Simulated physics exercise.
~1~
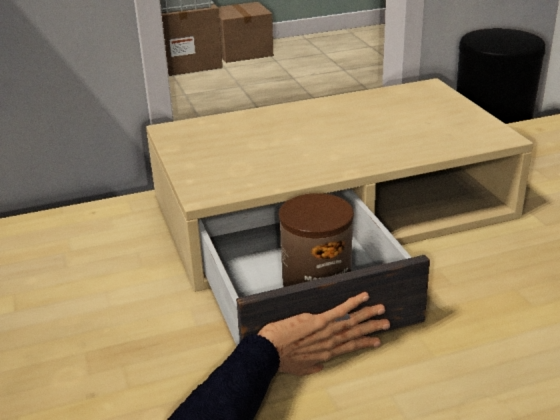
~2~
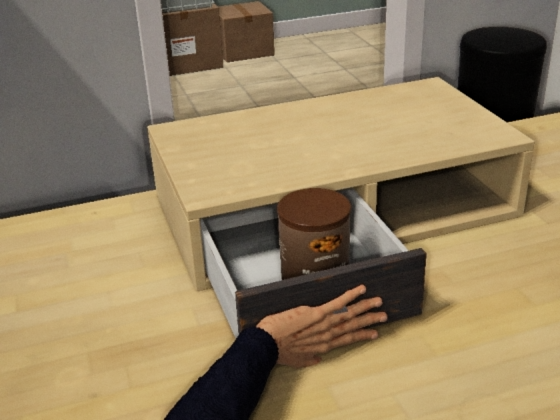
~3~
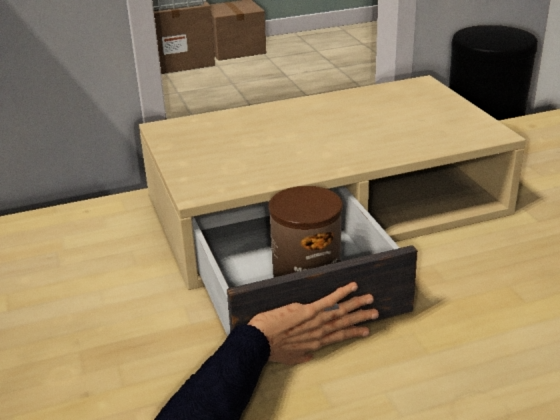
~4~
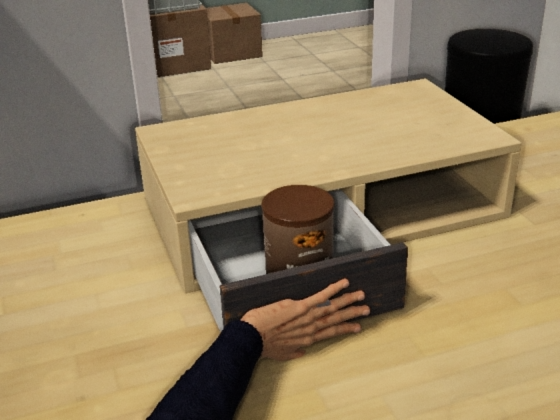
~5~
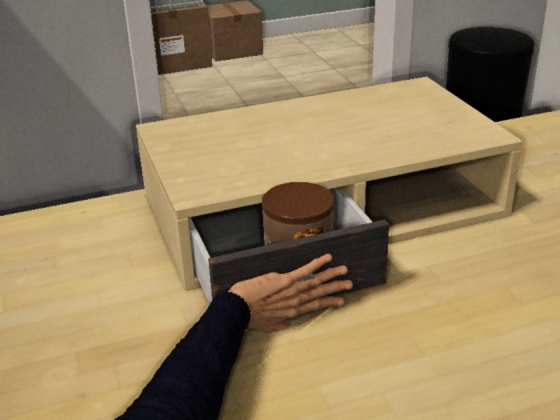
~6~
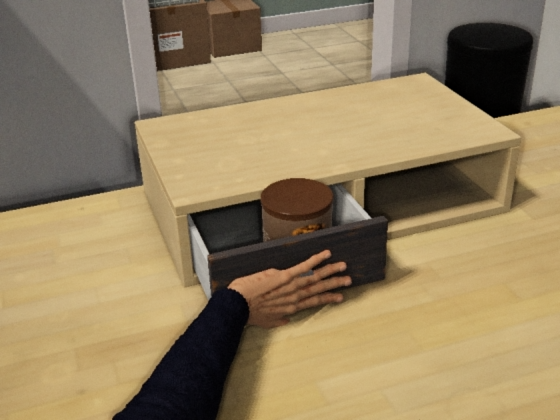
In this clip, a hand pushes the dark front of an open drawer holding an upright brown tub, sliding it partway into a low wooden cabinet as the view sways slightly. The drawer then stops, still partly open, with the hand against it and the tub inside.
